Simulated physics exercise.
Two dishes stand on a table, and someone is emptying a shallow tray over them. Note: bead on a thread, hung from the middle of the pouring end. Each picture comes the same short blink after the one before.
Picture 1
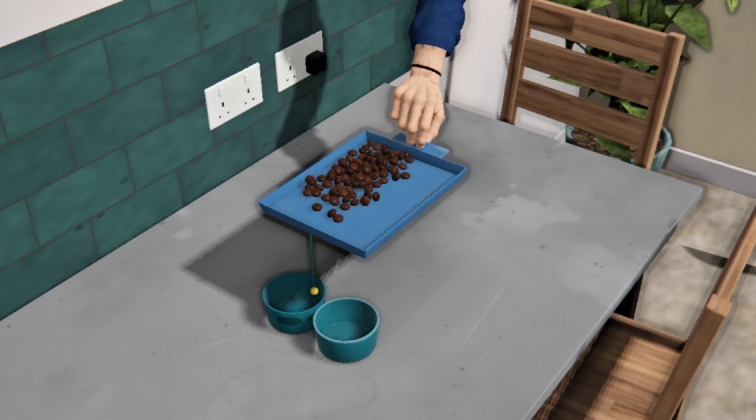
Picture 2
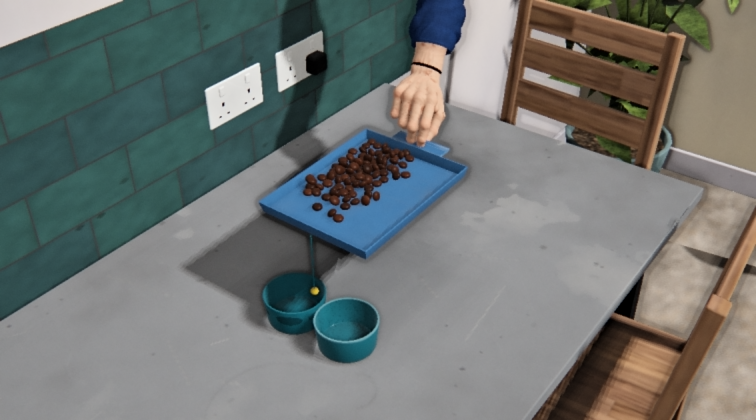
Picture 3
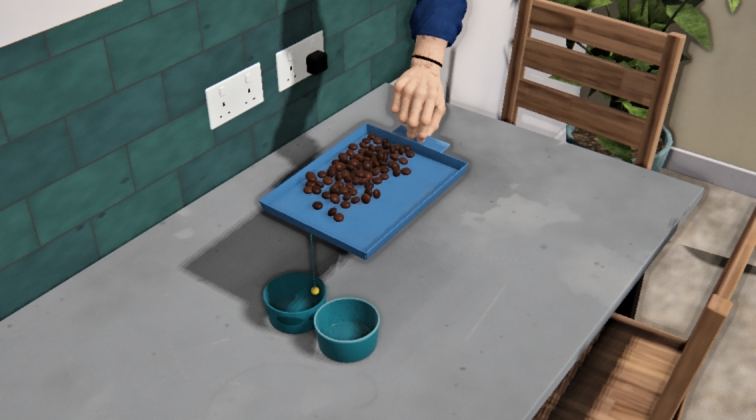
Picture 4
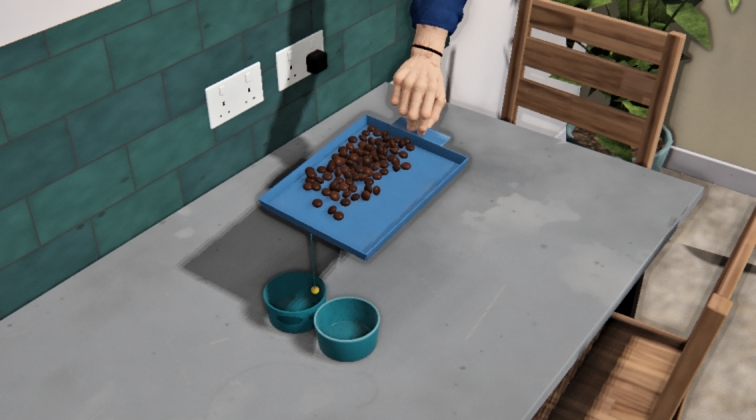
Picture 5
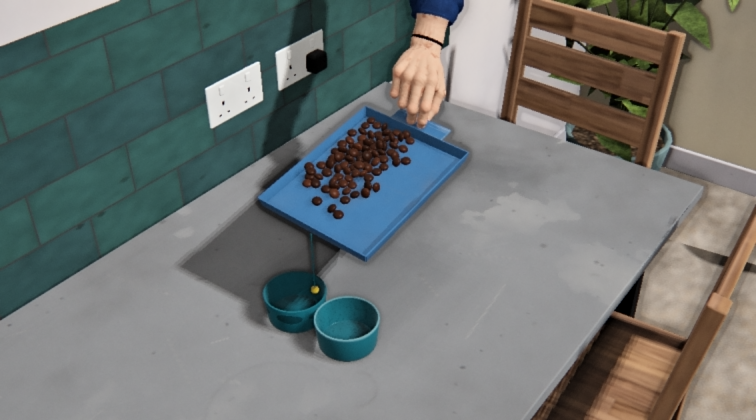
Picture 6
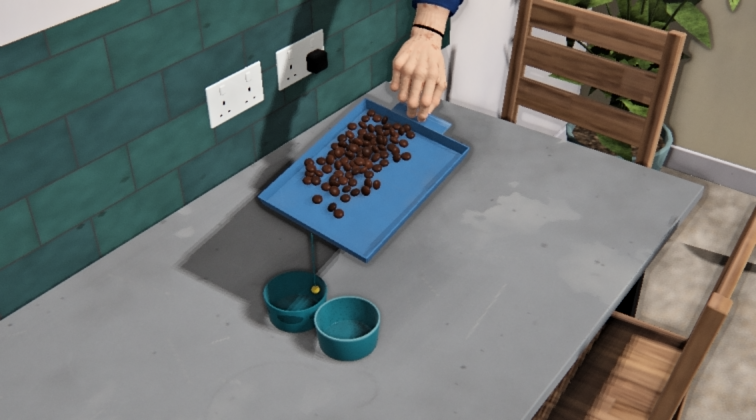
On a grey table, a hand gradually tilting a blue tray of brown chocolate drops above two teal dishes, its right corner dipping slightly.
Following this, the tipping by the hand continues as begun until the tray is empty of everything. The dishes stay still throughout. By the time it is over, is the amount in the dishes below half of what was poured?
No.
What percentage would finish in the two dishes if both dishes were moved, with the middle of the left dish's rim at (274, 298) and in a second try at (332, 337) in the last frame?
It works out to 40 percent and then 50 percent.
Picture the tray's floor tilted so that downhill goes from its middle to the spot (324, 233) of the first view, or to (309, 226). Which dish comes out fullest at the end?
First try: The dish to the right; second try: The dish to the left.
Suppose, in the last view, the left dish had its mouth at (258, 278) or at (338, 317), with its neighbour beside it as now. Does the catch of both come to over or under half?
Well, a minority share the first time and a majority share the next.
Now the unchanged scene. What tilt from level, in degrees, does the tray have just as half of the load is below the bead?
I'd say close to 85 degrees.
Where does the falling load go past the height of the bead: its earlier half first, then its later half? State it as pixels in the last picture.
Close to (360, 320), then close to (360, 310).
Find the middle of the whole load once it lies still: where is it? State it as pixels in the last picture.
I'd say the middle ends up at about (353, 342).
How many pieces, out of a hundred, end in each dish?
I'd say some 0 in a hundred wind up in the left dish, and some 60 in a hundred in the right.
Soon after the last picture, tray tipped steeply; most on the tray; about a quarter in the air.
A little later, tray tipped right over; about a third on the tray; about a quarter in the right dish; about a quarter outside both; about a quarter in the air.
Later still, tray tipped past a quarter turn; about two thirds in the right dish; about a third outside both.
At rest, tray tipped past a quarter turn; about two thirds in the right dish; none in the left dish; about a third outside both.
